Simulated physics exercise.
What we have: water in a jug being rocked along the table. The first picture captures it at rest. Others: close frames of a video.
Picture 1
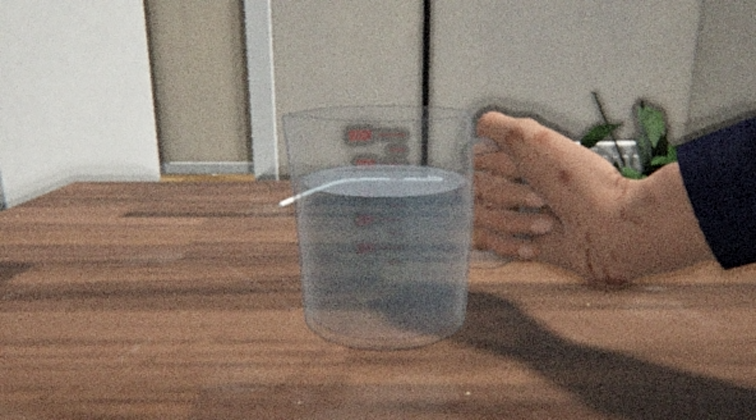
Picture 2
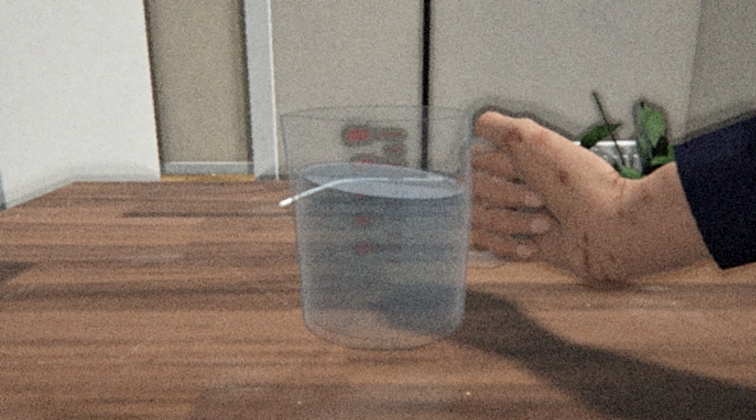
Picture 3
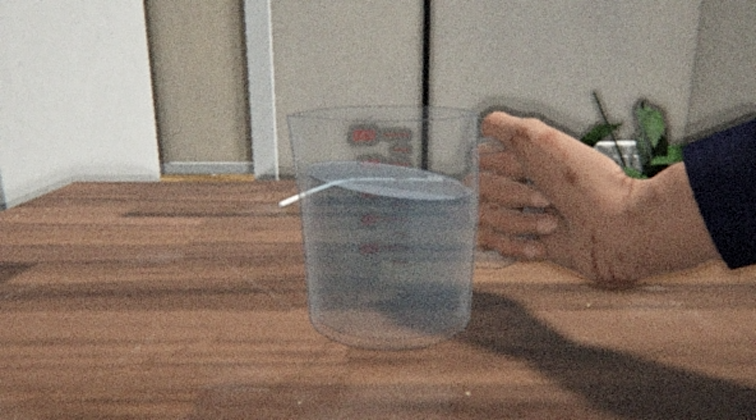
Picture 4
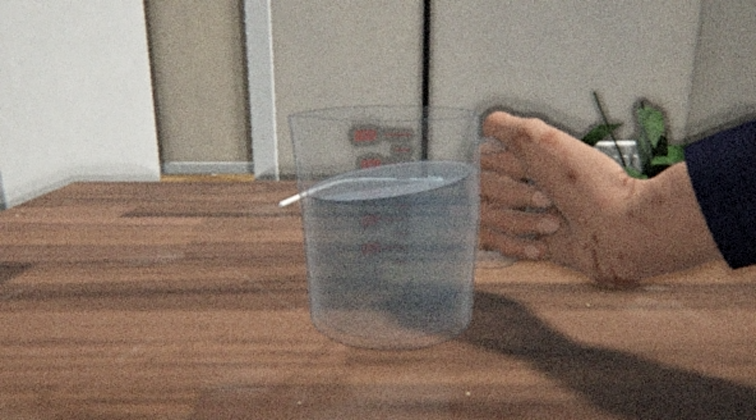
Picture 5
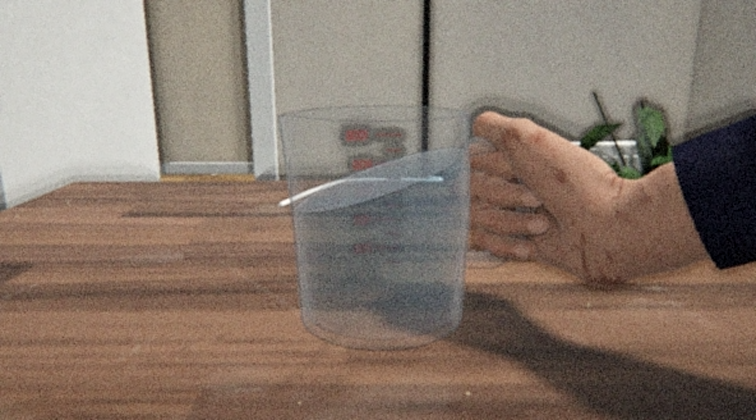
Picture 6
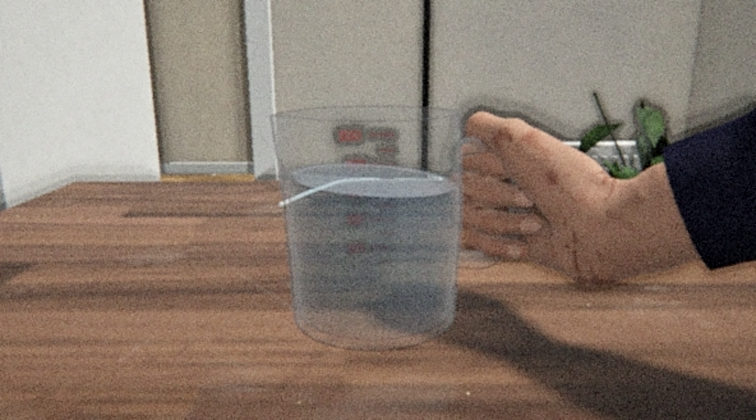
Water in a clear jug tilting left, then steeply right, then slightly left as a hand rocks it on a wooden table.
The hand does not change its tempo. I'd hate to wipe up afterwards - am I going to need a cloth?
Yes, some comes out.
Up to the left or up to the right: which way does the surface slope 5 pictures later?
Answer: The left half.
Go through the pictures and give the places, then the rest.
The first picture shows jug (384, 212) about two thirds full; at rest.
The second picture shows jug about two thirds full, surface at (383, 179); surface a little higher on the left.
The third picture shows jug (389, 212) about two thirds full; surface a little higher on the left.
The fourth picture shows jug about two thirds full, surface at (390, 179); surface clearly higher on the right.
The fifth picture shows jug (381, 212) about two thirds full; surface much higher on the right.
The sixth picture shows jug about two thirds full, surface at (374, 179); surface a little higher on the left.
Soon after, the highest wave so far goes over the rim.
In the end, the highest wave so far goes over the rim; some is on the top.
